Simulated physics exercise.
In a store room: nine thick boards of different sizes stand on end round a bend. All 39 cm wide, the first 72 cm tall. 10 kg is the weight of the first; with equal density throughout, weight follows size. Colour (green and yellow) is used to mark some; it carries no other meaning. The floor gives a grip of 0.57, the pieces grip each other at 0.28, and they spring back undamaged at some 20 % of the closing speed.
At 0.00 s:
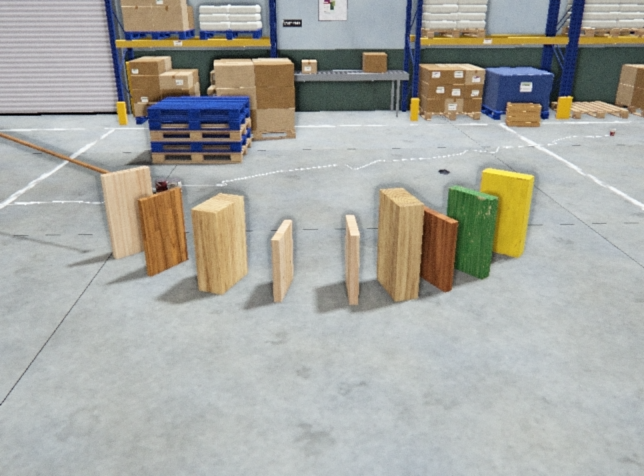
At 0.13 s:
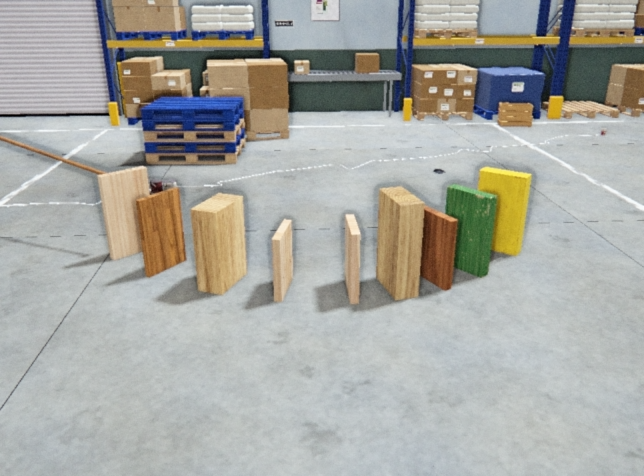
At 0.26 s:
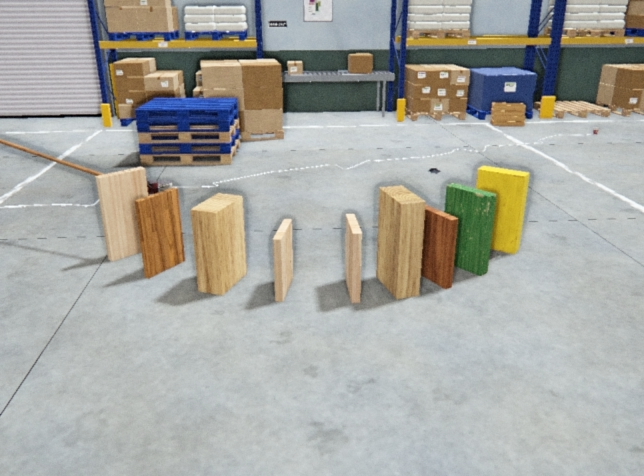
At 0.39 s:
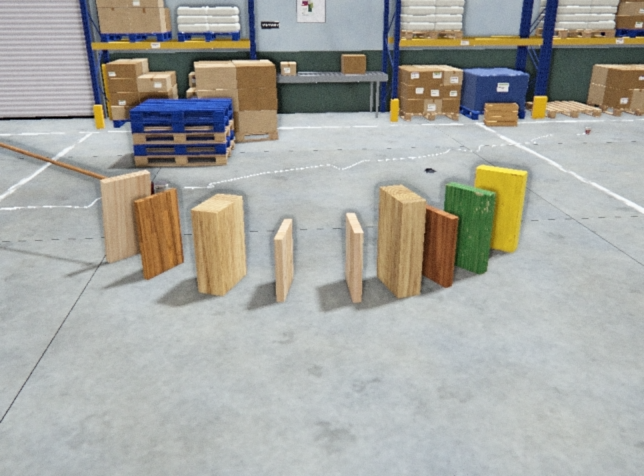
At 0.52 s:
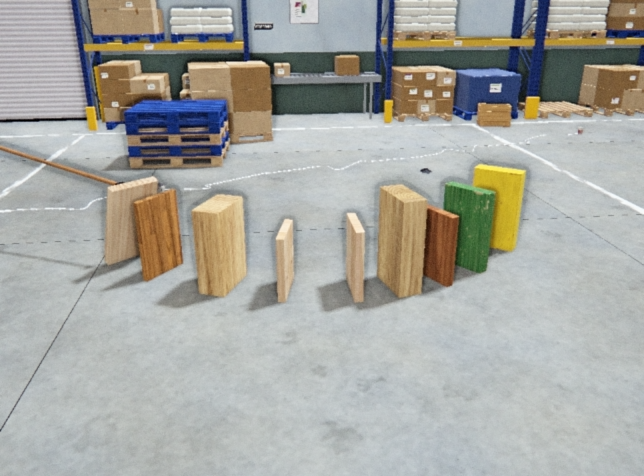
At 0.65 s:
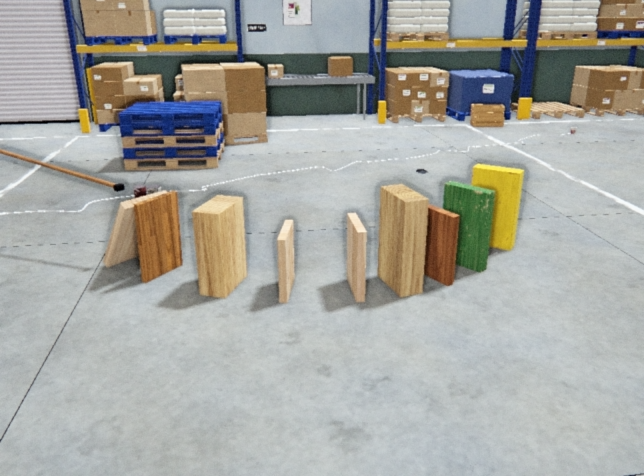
Nine upright wooden boards of different sizes stand in a curved row on the grey concrete floor of a warehouse, seen from slightly above, with blue pallets, boxes and racking behind. Pale and brown boards fill the left and middle, with green and yellow ones at the right. As the camera shifts slightly, a pole from the left pushes the leftmost pale board, which leans right toward its brown neighbour.
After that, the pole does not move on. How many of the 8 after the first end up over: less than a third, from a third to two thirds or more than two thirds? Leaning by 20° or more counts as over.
From a third to two thirds.
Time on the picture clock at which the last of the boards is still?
At around 3.5 s.
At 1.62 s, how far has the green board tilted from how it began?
Some 0°.
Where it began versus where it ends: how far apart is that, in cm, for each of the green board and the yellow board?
Approx. distance from start in cm - green 0, yellow 0.
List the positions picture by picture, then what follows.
In the first frame (pixels give the middle of a visible side; the camera moves round a little), pole end 14 cm from the first board; yellow board (500, 215); green board (465, 234); none of the others has stirred.
Pole end 7 cm from the first board; yellow board (498, 214), in the second frame.
Pole end pushing; yellow board (496, 212), in the third frame.
Pole end pushing; yellow board (495, 211); none of the others has stirred, in the fourth frame.
Pole end stopped; yellow board (493, 210); none of the others has stirred, in the fifth frame.
Pole end (114, 188) stopped; green board (462, 228); none of the others has stirred, in the sixth frame.
After 0.80 s, 1 of the 8 other boards over.
After 1.24 s, 2 of the 8 other boards over.
After 1.62 s, 3 of the 8 other boards over.
In the end (3.5 s), 4 of the 8 other boards over; yellow board unmoved; green board unmoved. That is 50 per cent. Four left standing. From the last view, middles, yellow board near (494, 207), green board near (466, 227).
